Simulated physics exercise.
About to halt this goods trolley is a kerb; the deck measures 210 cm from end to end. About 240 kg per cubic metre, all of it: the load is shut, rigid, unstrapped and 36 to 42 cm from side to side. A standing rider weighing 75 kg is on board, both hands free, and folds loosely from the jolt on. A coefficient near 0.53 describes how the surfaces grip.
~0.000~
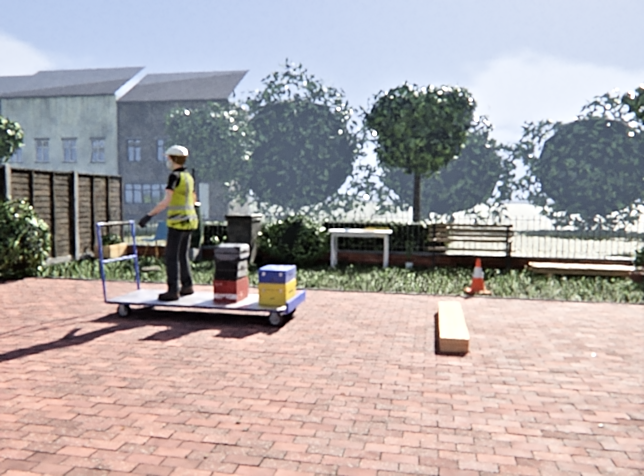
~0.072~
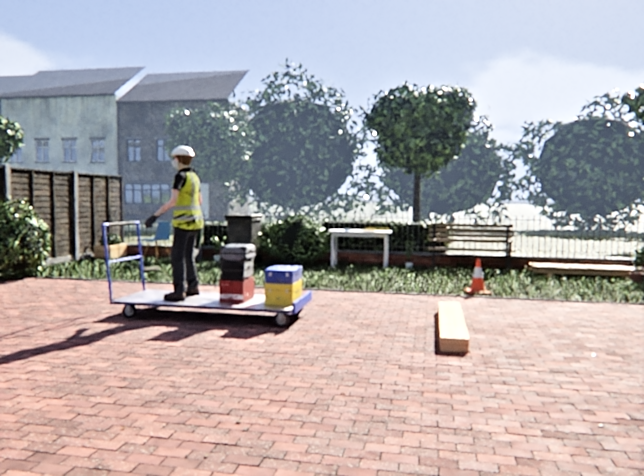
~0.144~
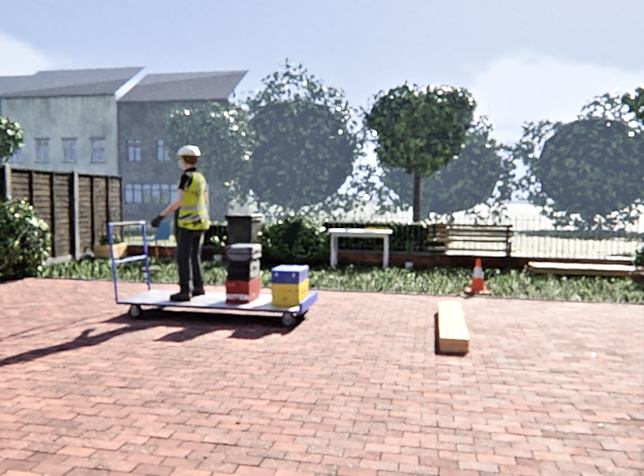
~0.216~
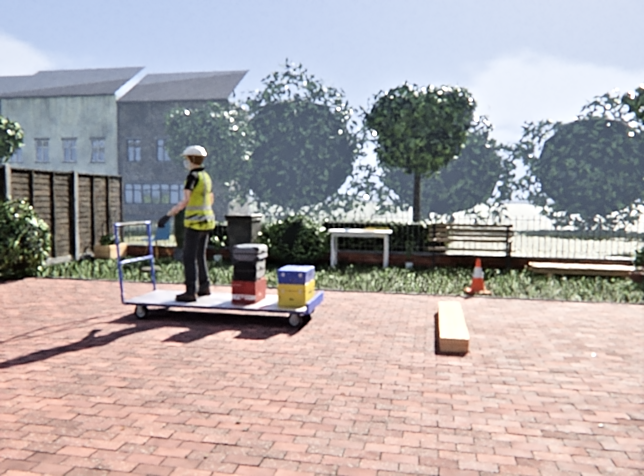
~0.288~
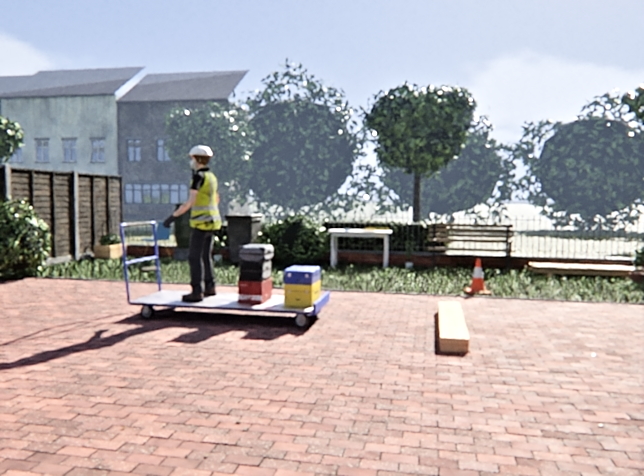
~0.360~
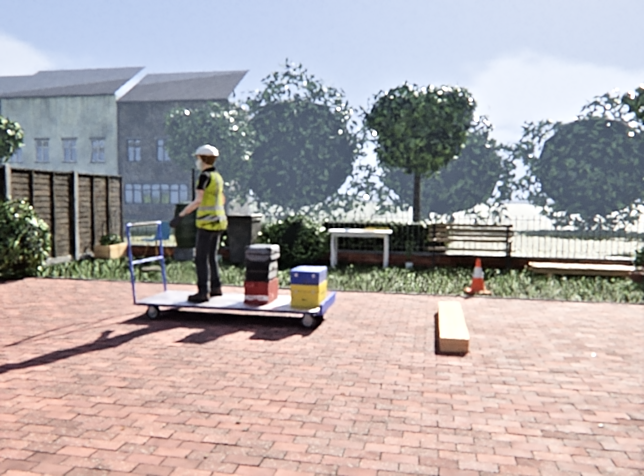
On a brick-paved yard, a trolley carrying a standing worker and stacked boxes rolls right.
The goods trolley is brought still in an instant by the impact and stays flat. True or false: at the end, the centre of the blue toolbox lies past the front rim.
False.
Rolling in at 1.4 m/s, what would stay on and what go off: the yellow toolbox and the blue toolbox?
Yellow: Kept; blue: Lost.
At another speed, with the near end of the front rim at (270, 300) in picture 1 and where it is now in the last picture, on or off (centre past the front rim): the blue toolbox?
Lab note: Blue - leaves the load.
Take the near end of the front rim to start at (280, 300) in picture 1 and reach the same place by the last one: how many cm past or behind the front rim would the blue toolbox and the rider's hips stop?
The blue item would stop 10 cm past the front rim, and the hips 90 cm behind it.
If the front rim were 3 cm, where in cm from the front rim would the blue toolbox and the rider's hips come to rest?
With that rim, blue stays 10 cm behind and the hips stay 90 cm behind.
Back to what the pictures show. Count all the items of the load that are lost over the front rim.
0.
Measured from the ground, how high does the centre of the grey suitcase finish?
Roughly 75 centimetres.
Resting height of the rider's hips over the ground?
They end up some 35 cm off the ground.
The wheels strike at 1.63 s.
After 2.18 s the blue toolbox is 12 cm behind the rim, tilted 0°, near (437, 280) in the last picture's view.
After 2.63 s the blue toolbox is 8 cm behind the rim, tilted 0°, near (441, 281) in the last picture's view.
When all is still (4.1 s), nothing is past the rim; behind it, red carton, yellow toolbox, black suitcase, grey suitcase, blue toolbox and the rider's hips.
